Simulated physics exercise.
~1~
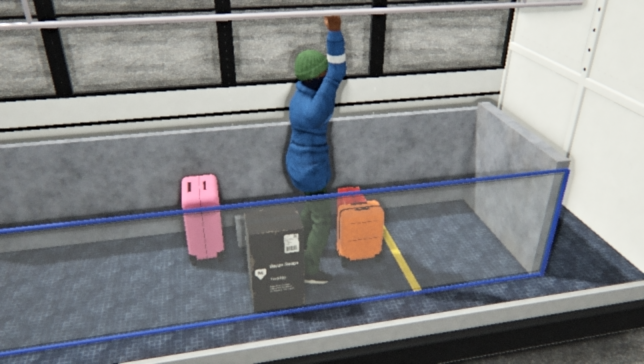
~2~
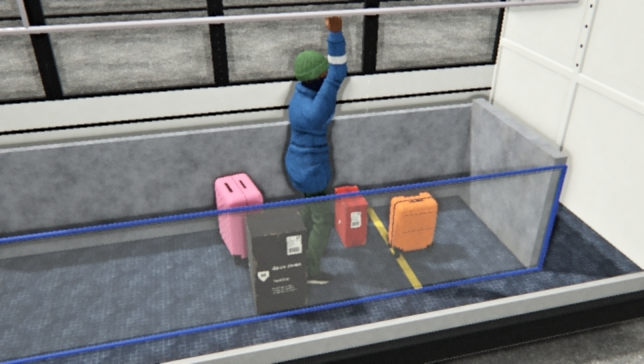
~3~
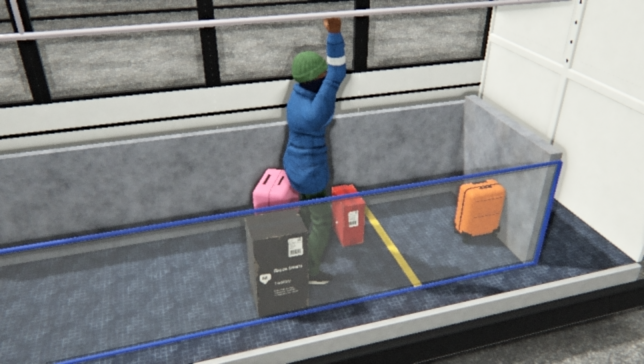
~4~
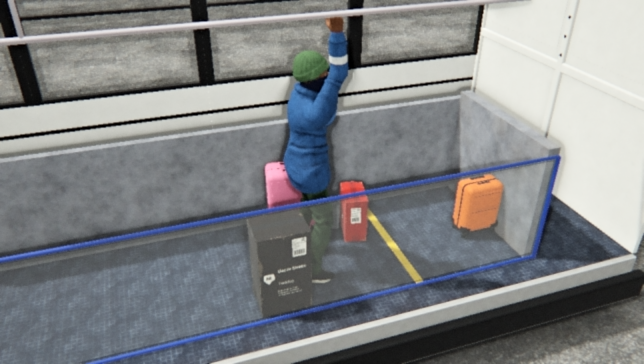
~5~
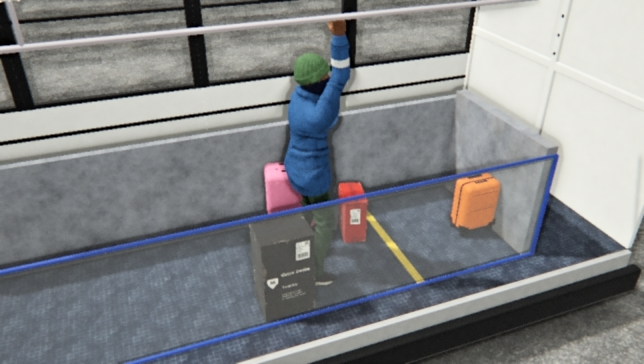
Person in blue coat holding an overhead rail as pink and orange suitcases roll right, only the orange finishing beyond the yellow line.
